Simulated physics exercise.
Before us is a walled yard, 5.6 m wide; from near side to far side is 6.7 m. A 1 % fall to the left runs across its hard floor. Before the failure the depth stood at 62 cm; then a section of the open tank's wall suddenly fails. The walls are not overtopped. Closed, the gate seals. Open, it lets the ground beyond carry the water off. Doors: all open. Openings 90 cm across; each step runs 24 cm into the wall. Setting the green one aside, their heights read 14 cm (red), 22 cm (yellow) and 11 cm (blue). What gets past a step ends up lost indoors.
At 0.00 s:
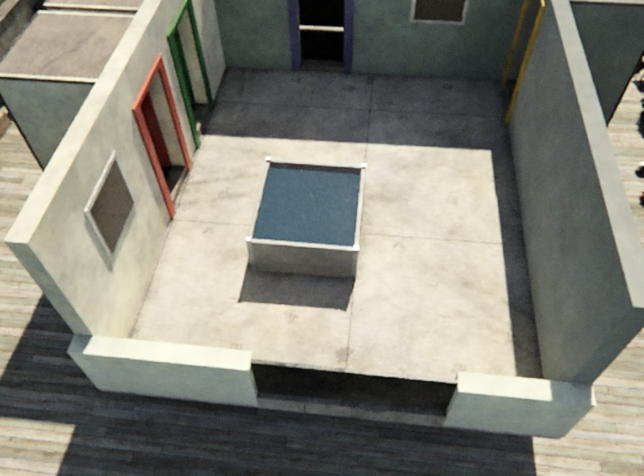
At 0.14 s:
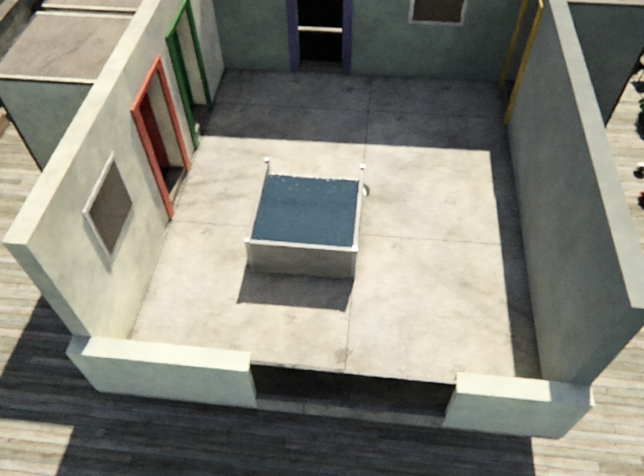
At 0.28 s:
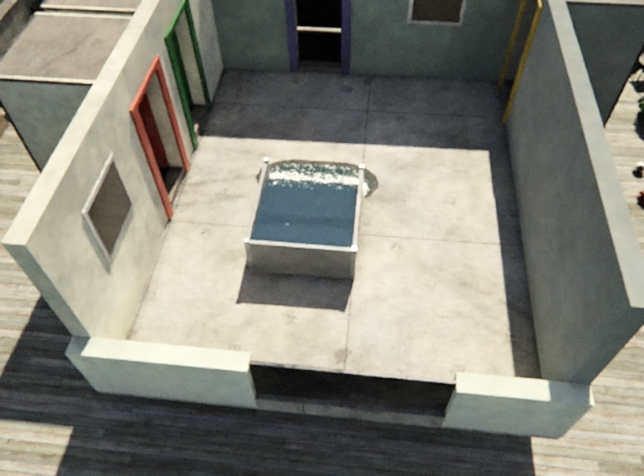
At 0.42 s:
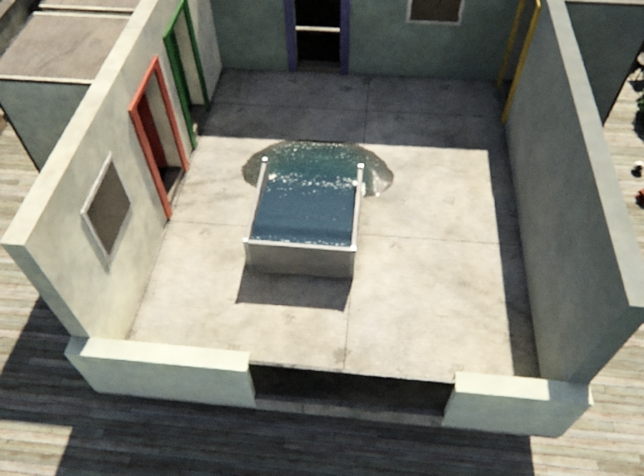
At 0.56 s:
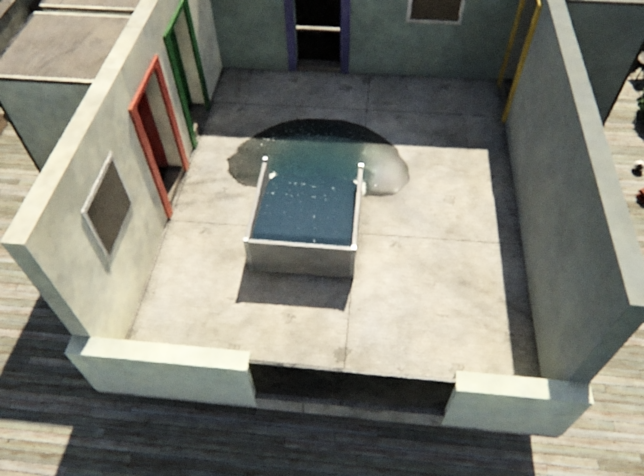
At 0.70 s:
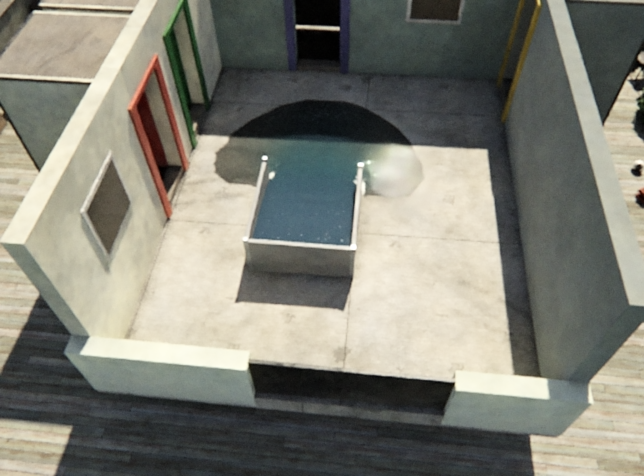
We see a small open tank of blue water in a walled yard with coloured doorways; water pours out over its far side, spreading across the pale floor behind it in a widening, dark, rounded pool.
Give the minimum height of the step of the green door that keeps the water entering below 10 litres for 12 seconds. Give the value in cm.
Minimum height: About 8 cm.
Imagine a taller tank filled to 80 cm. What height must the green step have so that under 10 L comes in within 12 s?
Then a height close to 10.0 cm.
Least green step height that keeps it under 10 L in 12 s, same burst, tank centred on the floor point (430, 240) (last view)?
A height near 11.0 cm.
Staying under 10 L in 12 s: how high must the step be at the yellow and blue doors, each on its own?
You'd want about 12.5 centimetres at yellow and about 22 centimetres at blue.
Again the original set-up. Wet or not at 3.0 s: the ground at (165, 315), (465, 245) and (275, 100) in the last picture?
First bone-dry, second bone-dry, third wet through.
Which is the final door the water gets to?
That would be the red door.
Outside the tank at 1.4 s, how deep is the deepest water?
About 24 cm at most.
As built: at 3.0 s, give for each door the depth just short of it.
In cm: Green 7, red 0, yellow 16, blue 17.
After 1.4 s water covers 35 % of the floor, deepest (24 cm) near (335, 73); 4 cm at the green door, 0 litres in over its 17 cm step.
After 3.0 s water covers 40 % of the floor, deepest (24 cm) near (274, 70); 7 cm at the green door, 0 litres in over its 17 cm step.
After 12.0 s water covers 95 % of the floor, deepest (8 cm) near (290, 288); 6 cm at the green door, 0 litres in over its 17 cm step.
At the green door as built, the water arrived by 1.3 s and peaked near 11 cm at 3.6 s.
With a step of 7 cm, 16 litres would have come in within the 12 s; with 9.5 cm, 3 litres. So under 10 litres takes about 8 cm.
